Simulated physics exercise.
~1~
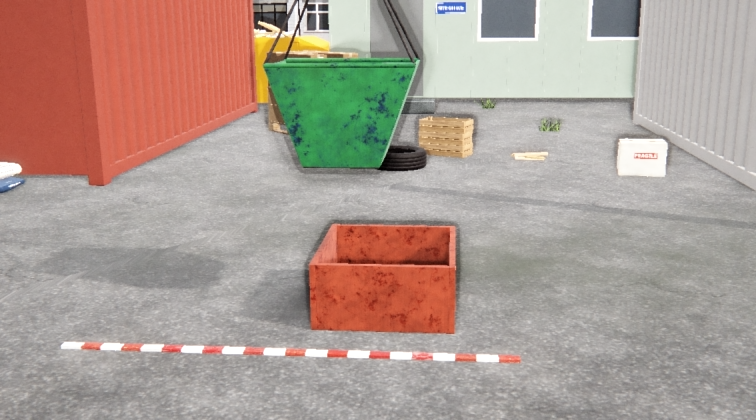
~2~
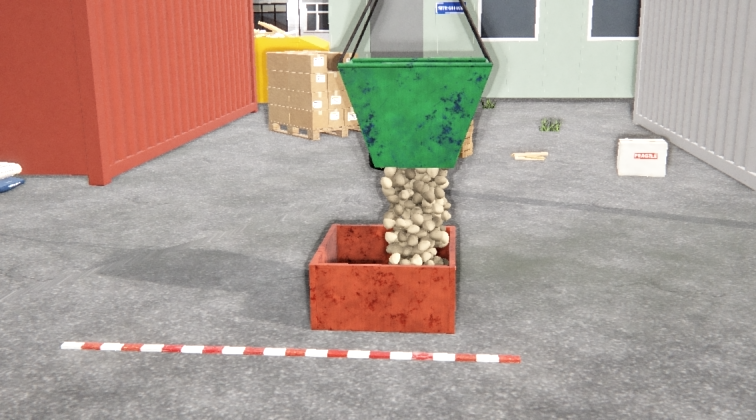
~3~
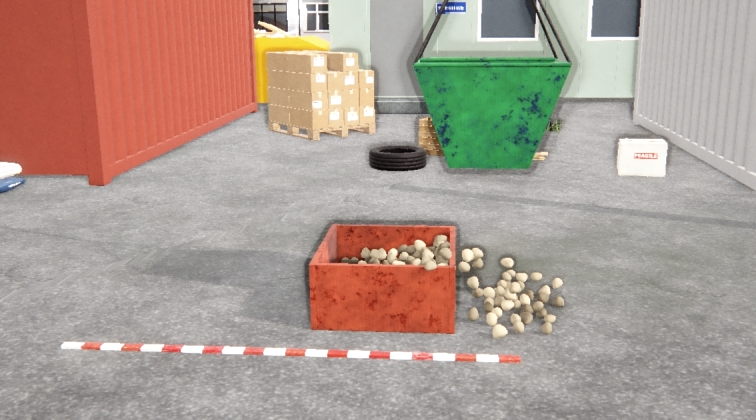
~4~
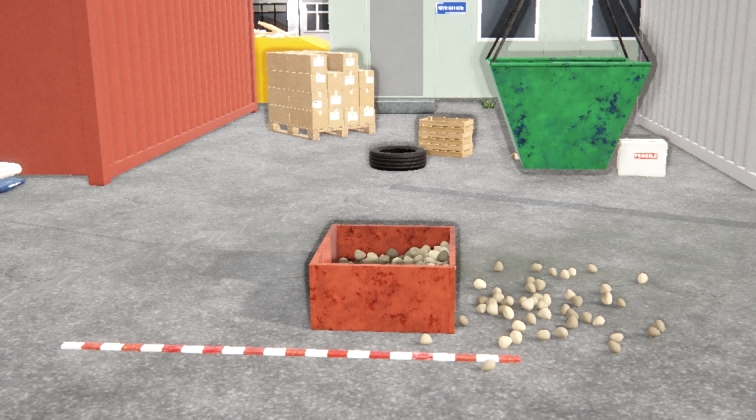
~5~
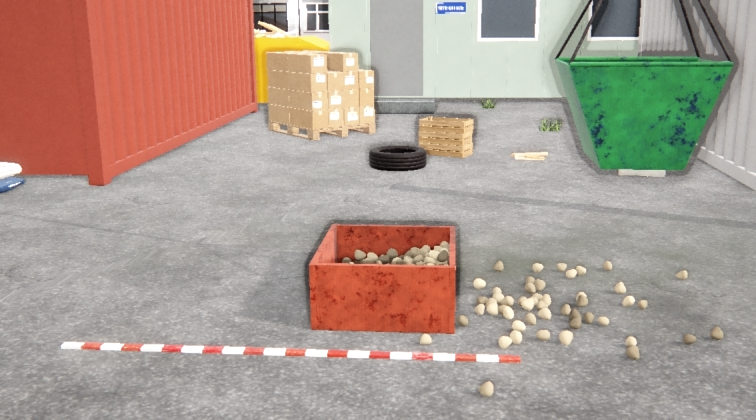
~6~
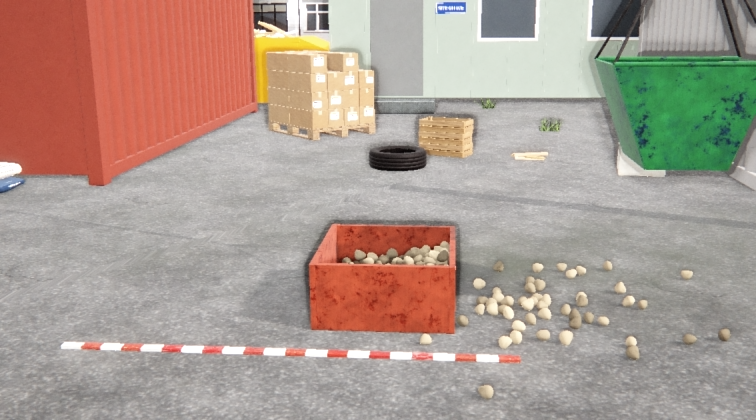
The footage shows a green skip hanging from a crane and moving rightwards across a yard, dropping a stream of pale rounded stones over a red bin. Most end up inside the bin, while the rest scatter on the ground to its right as the emptied skip travels on.
